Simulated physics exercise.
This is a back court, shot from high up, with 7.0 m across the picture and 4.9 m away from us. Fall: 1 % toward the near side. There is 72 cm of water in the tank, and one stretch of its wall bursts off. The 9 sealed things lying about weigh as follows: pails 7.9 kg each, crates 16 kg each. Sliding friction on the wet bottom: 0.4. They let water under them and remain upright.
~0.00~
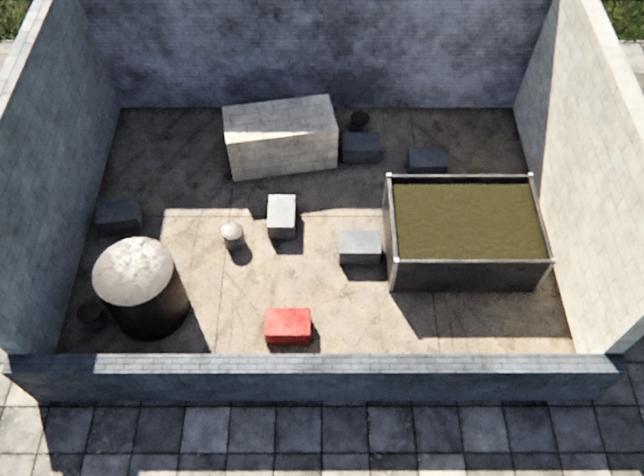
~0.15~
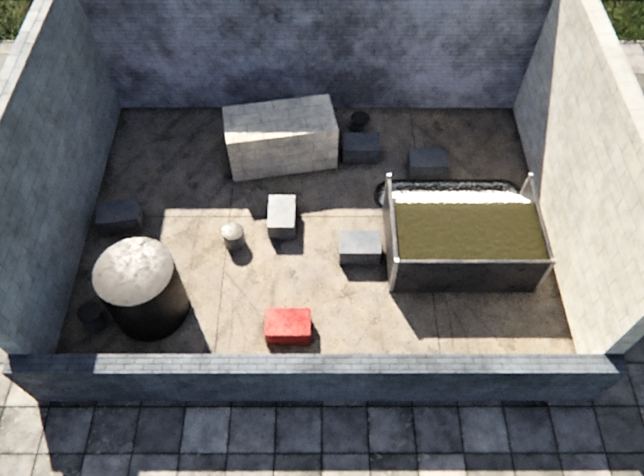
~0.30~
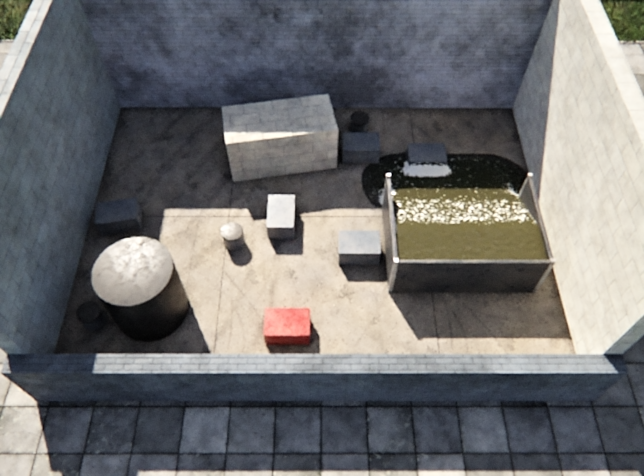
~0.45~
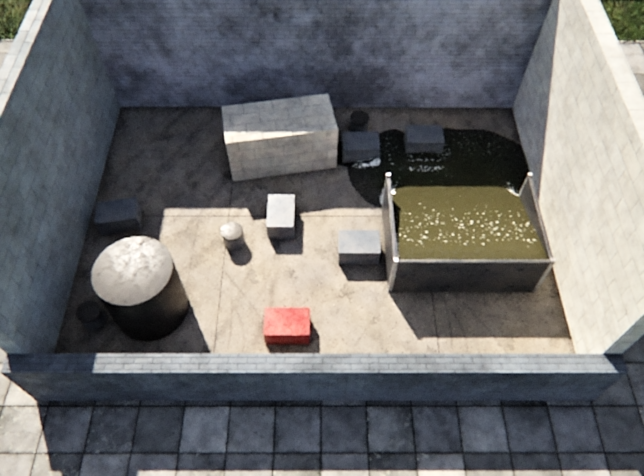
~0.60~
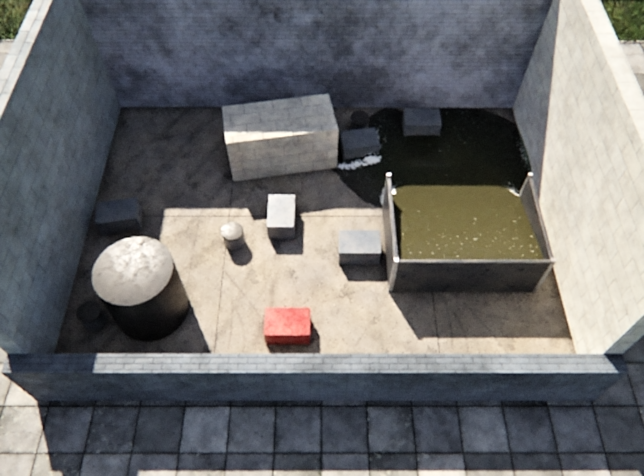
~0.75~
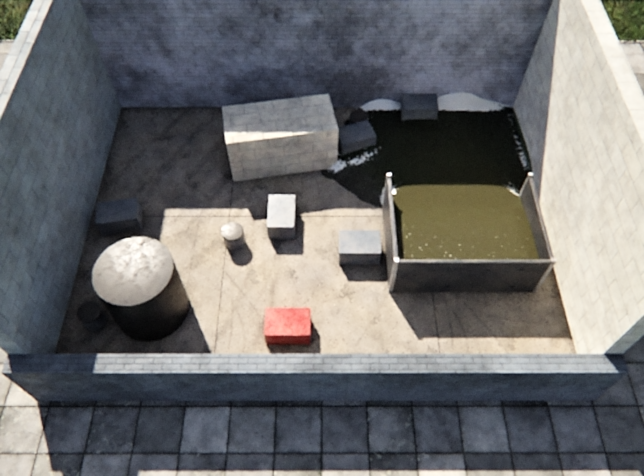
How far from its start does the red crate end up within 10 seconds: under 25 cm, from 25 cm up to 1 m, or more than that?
The red crate ends between 25 cm and 1 m away.
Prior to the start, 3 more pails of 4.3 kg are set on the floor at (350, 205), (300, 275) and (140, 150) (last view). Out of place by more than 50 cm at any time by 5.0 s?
Result, in listed order: Exceeded / exceeded / exceeded.
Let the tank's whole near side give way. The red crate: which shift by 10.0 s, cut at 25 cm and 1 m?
I'd say the red crate gets swept off.
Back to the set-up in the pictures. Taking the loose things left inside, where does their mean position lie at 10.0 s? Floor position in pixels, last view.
I'd put it around (258, 244).
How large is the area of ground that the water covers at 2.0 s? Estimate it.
I'd put it close to 13 m2.
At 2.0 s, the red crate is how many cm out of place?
Around 0 centimetres.
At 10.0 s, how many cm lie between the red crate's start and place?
About 60 cm.
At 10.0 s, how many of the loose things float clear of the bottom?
Of them, 6.
After 2.0 s the red crate is near (288, 321), 0.0 m from its start, aground; 2 afloat.
After 4.5 s the red crate is near (286, 349), 0.4 m from its start, aground; 2 afloat.
After 7.0 s the red crate is near (235, 338), 0.7 m from its start, afloat; 4 afloat.
After 10.0 s the red crate is near (241, 339), 0.6 m from its start, afloat; 6 afloat.
